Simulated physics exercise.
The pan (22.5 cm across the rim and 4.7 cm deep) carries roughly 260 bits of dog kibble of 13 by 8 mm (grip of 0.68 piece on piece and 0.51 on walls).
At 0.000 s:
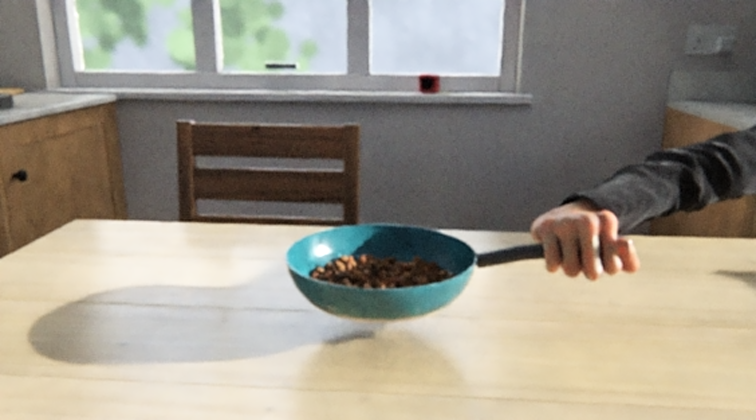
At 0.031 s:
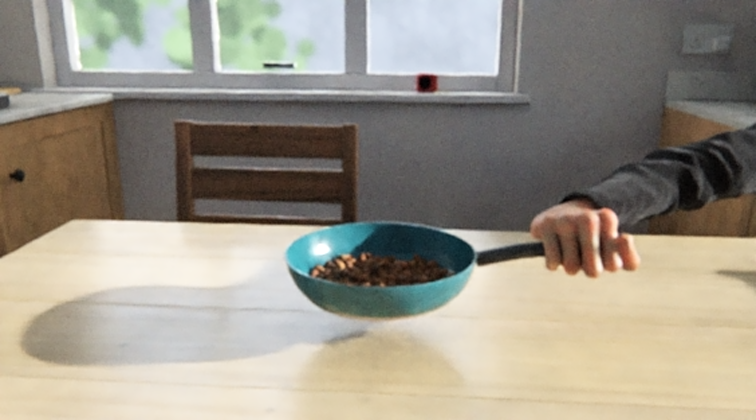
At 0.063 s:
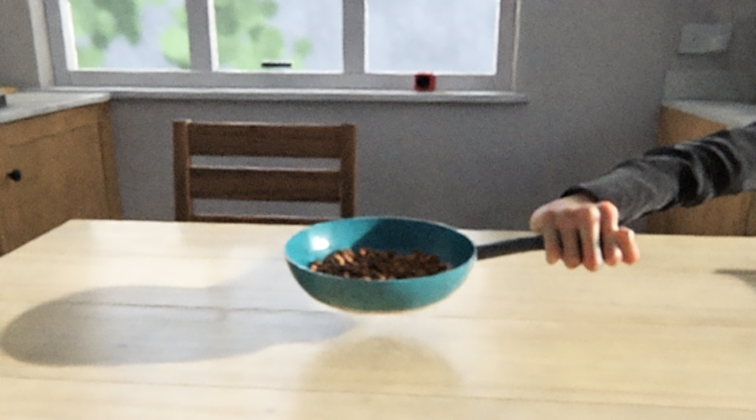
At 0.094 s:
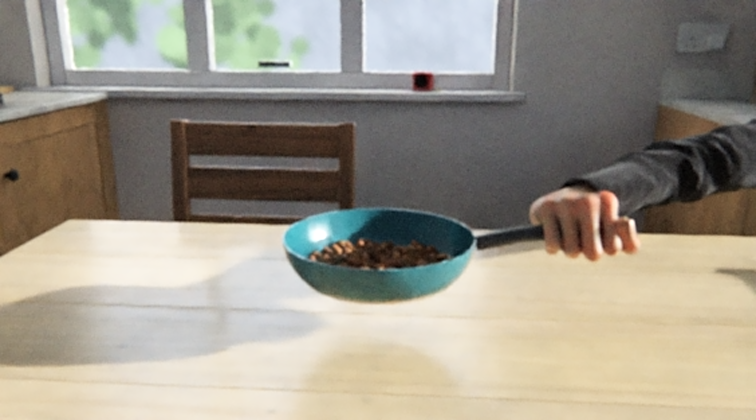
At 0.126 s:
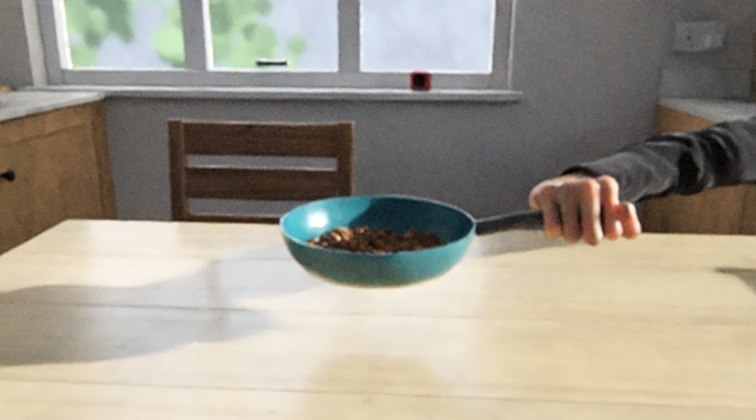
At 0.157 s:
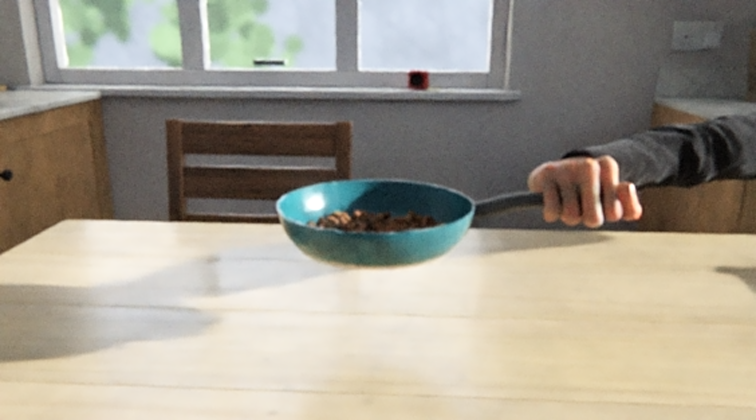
A teal pan of brown kibble rises above a wooden table, lifted by a hand.
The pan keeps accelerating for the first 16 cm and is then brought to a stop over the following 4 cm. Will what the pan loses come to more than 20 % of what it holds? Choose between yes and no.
I choose no.
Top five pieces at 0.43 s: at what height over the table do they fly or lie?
Estimate: Close to 30 cm.
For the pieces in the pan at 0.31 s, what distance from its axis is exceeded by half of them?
Some 5.5 cm.
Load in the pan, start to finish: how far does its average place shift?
Displacement: Around 2.0 cm.
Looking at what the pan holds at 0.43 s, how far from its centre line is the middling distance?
Near enough 6.0 cm, I'd say.
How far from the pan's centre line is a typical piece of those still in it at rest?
That works out to around 6.0 centimetres.
After 0.31 s, pan 100 %; middle of the pieces not yet landed near (363, 100).
After 0.43 s, pan 100 %; middle of the pieces not yet landed near (350, 81).
Then, at 0.55 s, pan 100 %; middle of the pieces not yet landed near (348, 115).
Then, at 0.66 s, pan 100 %; middle of the pieces not yet landed near (348, 116).
At rest (1.0 s), pan 100 %.
